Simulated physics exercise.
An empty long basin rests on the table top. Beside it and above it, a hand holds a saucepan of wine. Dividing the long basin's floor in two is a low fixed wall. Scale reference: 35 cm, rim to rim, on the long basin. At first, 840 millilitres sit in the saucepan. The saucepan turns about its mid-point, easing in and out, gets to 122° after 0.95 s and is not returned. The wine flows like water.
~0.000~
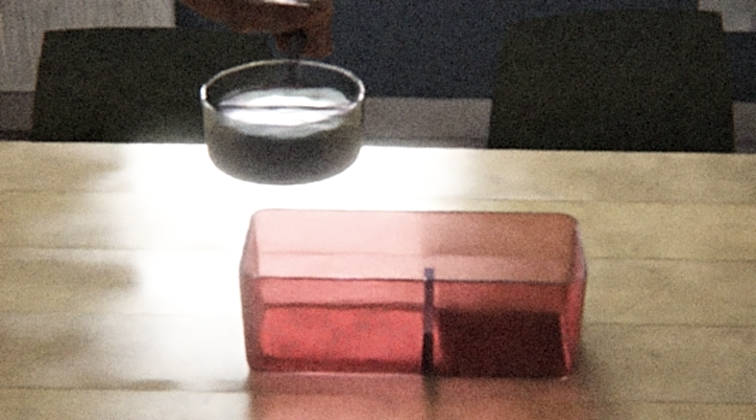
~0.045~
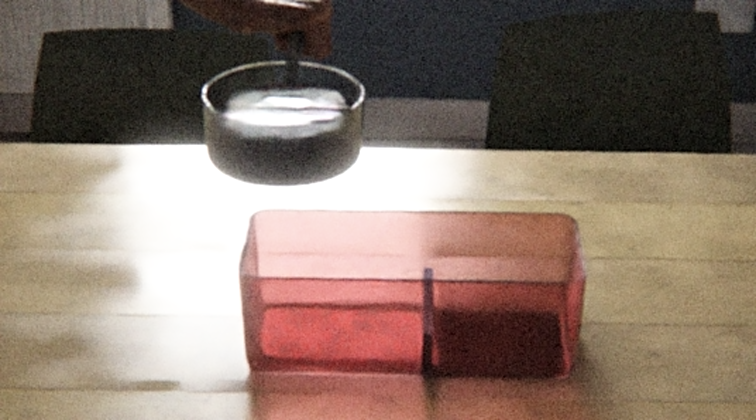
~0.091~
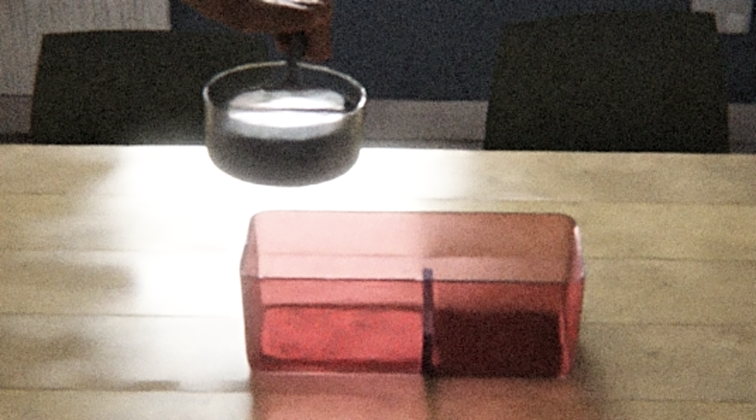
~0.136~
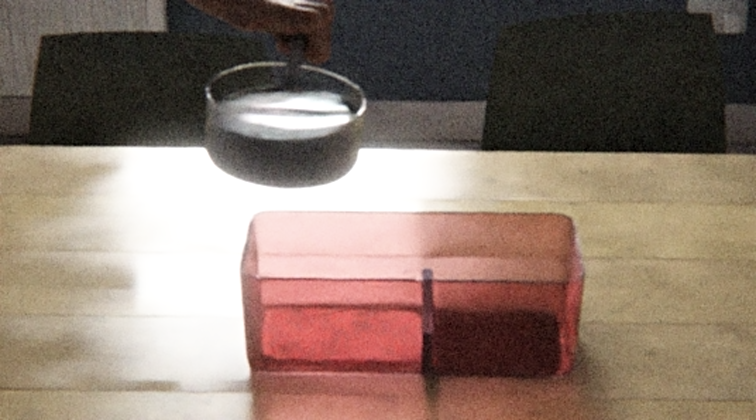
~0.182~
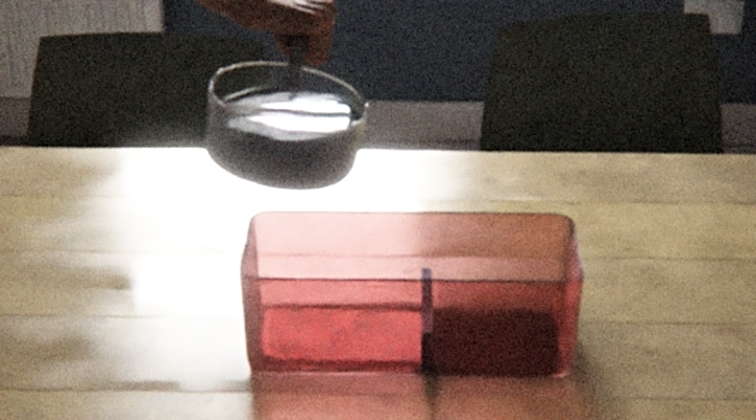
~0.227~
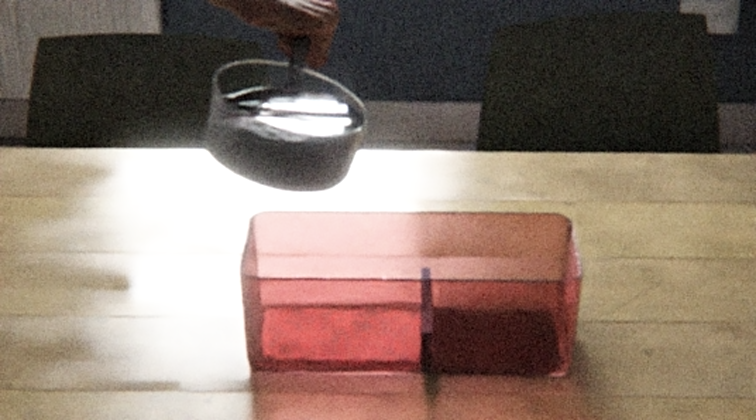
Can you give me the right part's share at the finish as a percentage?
Sure, about 25 percent.
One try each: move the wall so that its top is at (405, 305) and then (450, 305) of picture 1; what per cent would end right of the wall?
In order, 55 and 10 per cent.
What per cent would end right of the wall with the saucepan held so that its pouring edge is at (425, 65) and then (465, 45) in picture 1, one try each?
The first try gives around 70 percent, the second around 85 percent.
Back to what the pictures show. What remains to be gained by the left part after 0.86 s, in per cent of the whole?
That amounts to roughly 6 per cent of the whole.
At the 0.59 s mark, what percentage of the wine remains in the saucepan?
32 %.
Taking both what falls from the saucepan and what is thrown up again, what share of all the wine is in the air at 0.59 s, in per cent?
Around 42 percent.
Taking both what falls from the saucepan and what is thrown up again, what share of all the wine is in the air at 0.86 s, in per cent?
Something like 7 per cent is in the air then.
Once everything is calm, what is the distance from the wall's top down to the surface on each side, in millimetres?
Left side: Around 26 mm. Right side: Around 38 mm.
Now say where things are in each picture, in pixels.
In the first picture, it leans 0°; its right rim is at (363, 95); the wine meets the walls at (208, 109) and (361, 112); the long basin's rim runs from (245, 242) to (582, 249); the wall's top is at (429, 300).
In the second picture, it leans 1°; its right rim is at (363, 97); the wine meets the walls at (208, 110) and (361, 113).
In the third picture, it leans 3°; its right rim is at (364, 100); the wine meets the walls at (209, 110) and (361, 114).
In the fourth picture, it leans 6°; its right rim is at (366, 105); the wine meets the walls at (210, 110) and (361, 117).
In the fifth picture, it leans 11°; its right rim is at (367, 112); the wine meets the walls at (209, 111) and (362, 118).
In the sixth picture, it leans 16°; its right rim is at (367, 120); the wine meets the walls at (208, 112) and (364, 119).
Then, 0.59 s in, the tilt is 84° and 32 per cent is still to pour, 15 is left of the wall and 11 right of it.
Then, 0.86 s in, the tilt is 119° and 2 per cent is still to pour, 66 is left of the wall and 24 right of it.
Then, 1.14 s in, the tilt is 122° and 0 per cent is still to pour, 72 is left of the wall and 25 right of it.
Then, 1.45 s in, the tilt is 122° and 0 per cent is still to pour, 72 is left of the wall and 25 right of it.
Finally, 72 per cent lies left of the wall, 25 right of it and 4 outside.
